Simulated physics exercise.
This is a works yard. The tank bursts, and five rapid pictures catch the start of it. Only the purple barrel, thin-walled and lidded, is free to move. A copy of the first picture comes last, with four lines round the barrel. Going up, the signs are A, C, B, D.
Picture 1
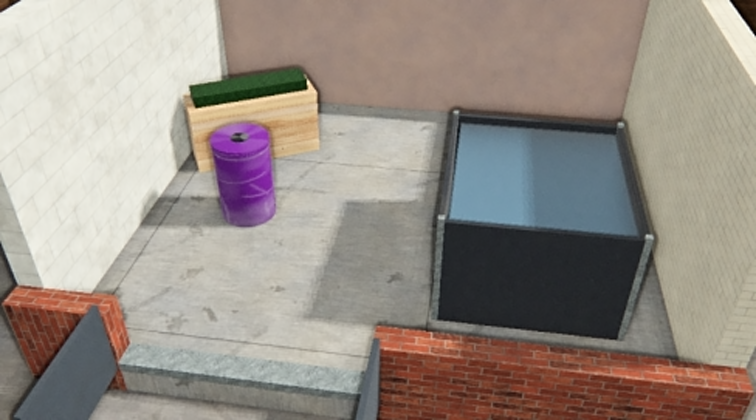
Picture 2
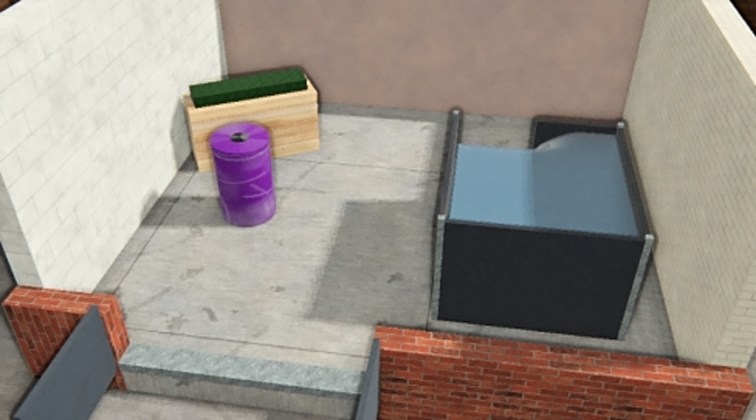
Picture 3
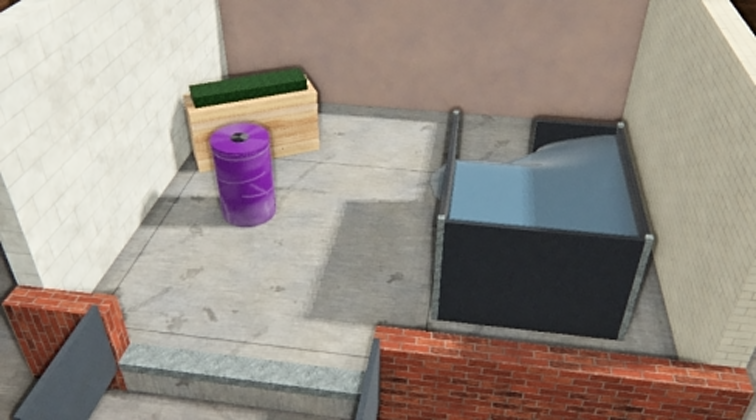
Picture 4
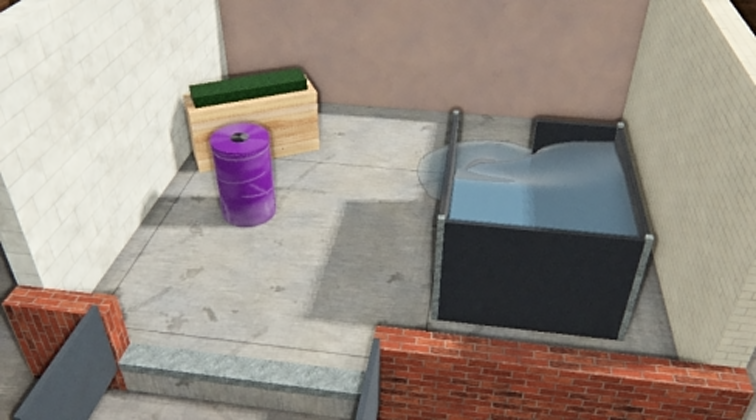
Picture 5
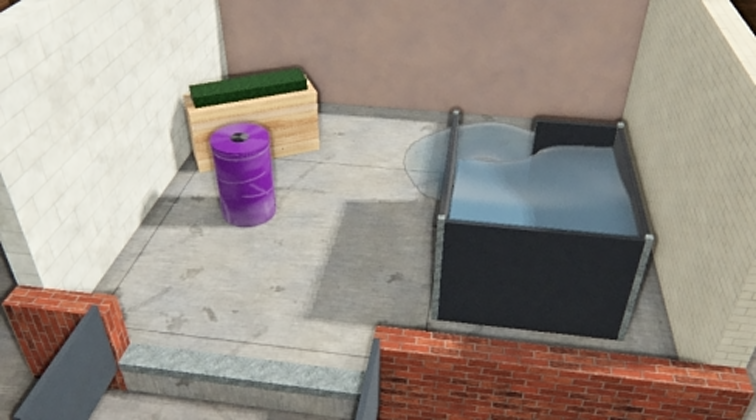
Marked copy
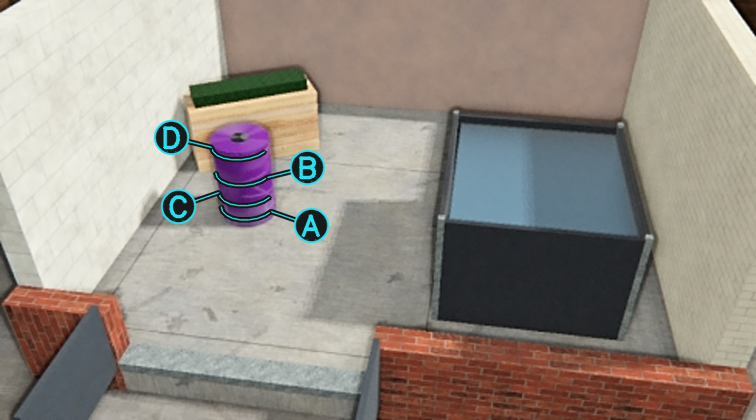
Water in the dark tank sank and sloshed as part of the back side opened, then spread out in a thin sheet across the concrete to the left, while the purple barrel stayed still.
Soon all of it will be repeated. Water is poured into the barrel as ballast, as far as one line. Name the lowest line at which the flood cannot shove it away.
A.
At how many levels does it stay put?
All four.
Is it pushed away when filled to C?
No, not at all.
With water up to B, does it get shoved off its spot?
No.
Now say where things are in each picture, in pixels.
The first frame shows lid of the purple barrel at (240, 138); tank full, its middle at (539, 176); open gate at (244, 315).
In the second frame, water covers 2 % of the ground, mostly out of sight from here.
In the third frame, water covers 5 % of the ground, mostly out of sight from here.
In the fourth frame, 9 % of the ground wet, in view closest to the barrel at (427, 176).
The fifth frame shows lid of the purple barrel at (240, 138); 13 % of the ground wet, in view closest to the barrel at (413, 166).
On the marked copy, A at (240, 219); B at (235, 185); C at (238, 205); D at (231, 159); from the bottom up A, C, B, D.
If A is chosen, it does not move.
If B is chosen, it does not move.
If C is chosen, it does not move.
If D is chosen, it does not move.
